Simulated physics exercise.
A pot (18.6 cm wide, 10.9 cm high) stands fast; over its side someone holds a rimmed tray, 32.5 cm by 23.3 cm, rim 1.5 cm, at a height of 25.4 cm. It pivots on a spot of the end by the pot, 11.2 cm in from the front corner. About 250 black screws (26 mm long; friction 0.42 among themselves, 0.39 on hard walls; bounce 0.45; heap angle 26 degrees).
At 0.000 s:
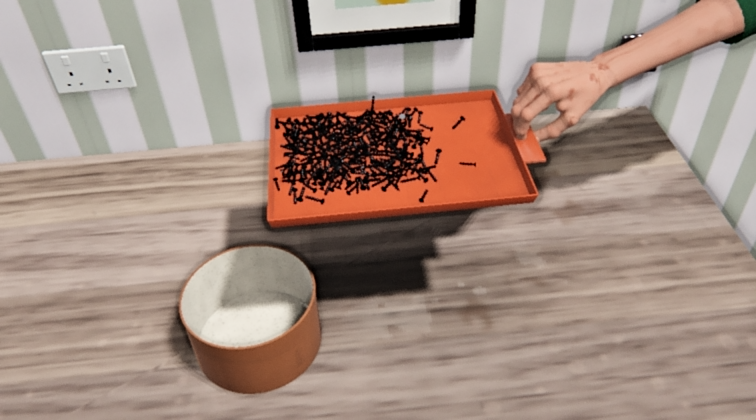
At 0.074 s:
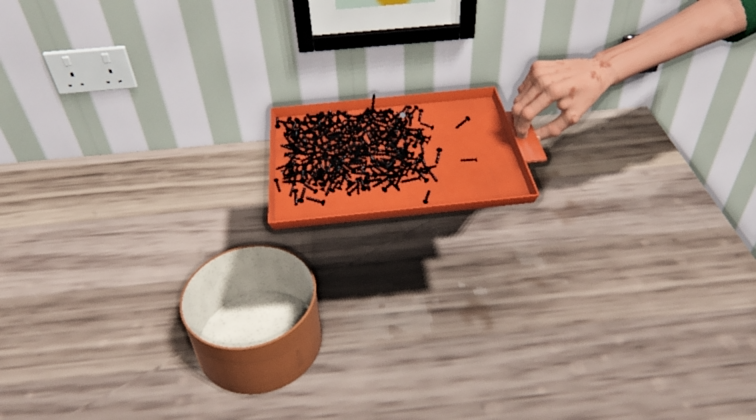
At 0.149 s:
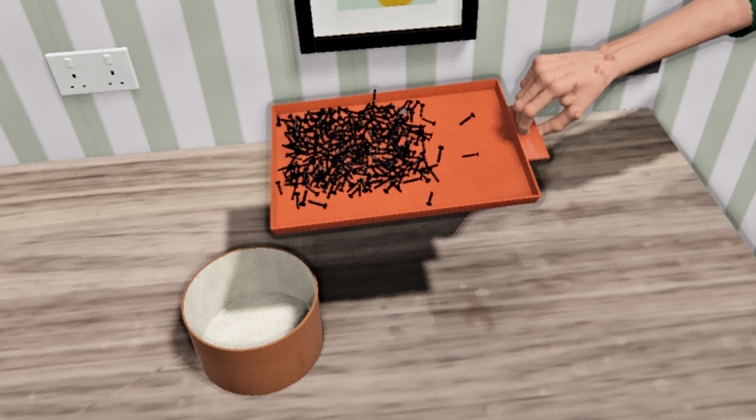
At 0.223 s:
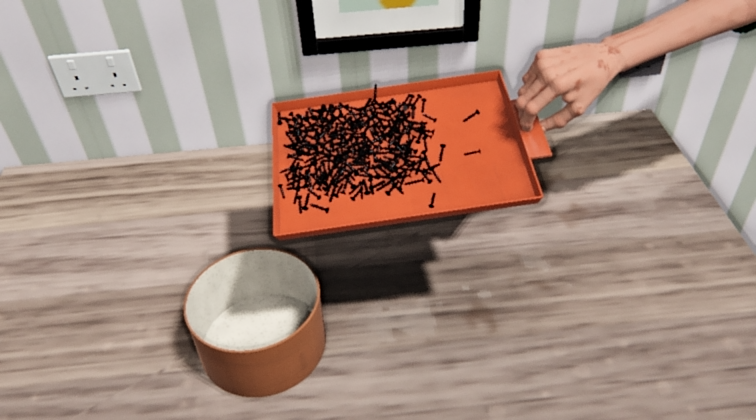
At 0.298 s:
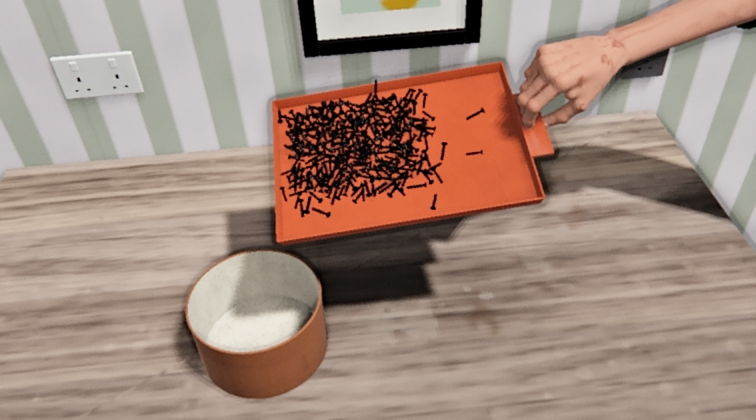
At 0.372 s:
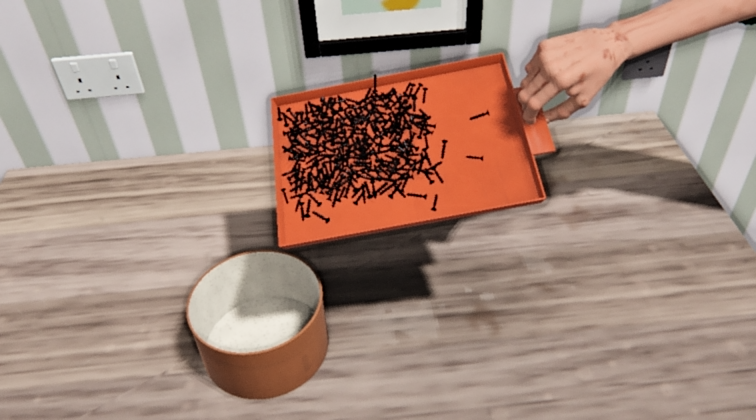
The video shows a hand holding an orange rimmed tray heaped with small black screws above a wooden surface near a round pot, gradually tilting it so the left front corner dips while the screws shift only slightly.
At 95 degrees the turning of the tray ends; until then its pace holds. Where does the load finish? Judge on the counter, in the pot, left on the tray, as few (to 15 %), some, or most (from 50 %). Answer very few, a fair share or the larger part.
On the counter: The larger part; in the pot: A fair share; left on the tray: Very few.
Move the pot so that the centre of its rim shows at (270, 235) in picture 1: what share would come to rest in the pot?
Some 10 per cent.
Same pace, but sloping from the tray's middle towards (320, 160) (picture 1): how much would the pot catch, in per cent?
Some 30 per cent.
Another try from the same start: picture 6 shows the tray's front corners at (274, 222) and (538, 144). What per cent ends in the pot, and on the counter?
Pot 35, counter 65.
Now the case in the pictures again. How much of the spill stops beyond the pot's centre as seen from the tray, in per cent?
Some 0 per cent.
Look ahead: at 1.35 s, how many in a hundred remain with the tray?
Roughly 30 per cent.
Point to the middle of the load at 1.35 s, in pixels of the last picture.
Near (335, 292).
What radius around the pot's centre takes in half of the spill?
Some 16 cm.
After 0.96 s, tilt 55 degrees; the tray holds 90 %, the pot 0 %.
After 1.35 s, tilt 79 degrees; the tray holds 30 %, the pot 25 %.
Then, at 1.83 s, tilt 95 degrees; the tray holds 0 %, the pot 40 %.
At rest (2.4 s), counter 60 %, pot 40 %, tray 0 %.
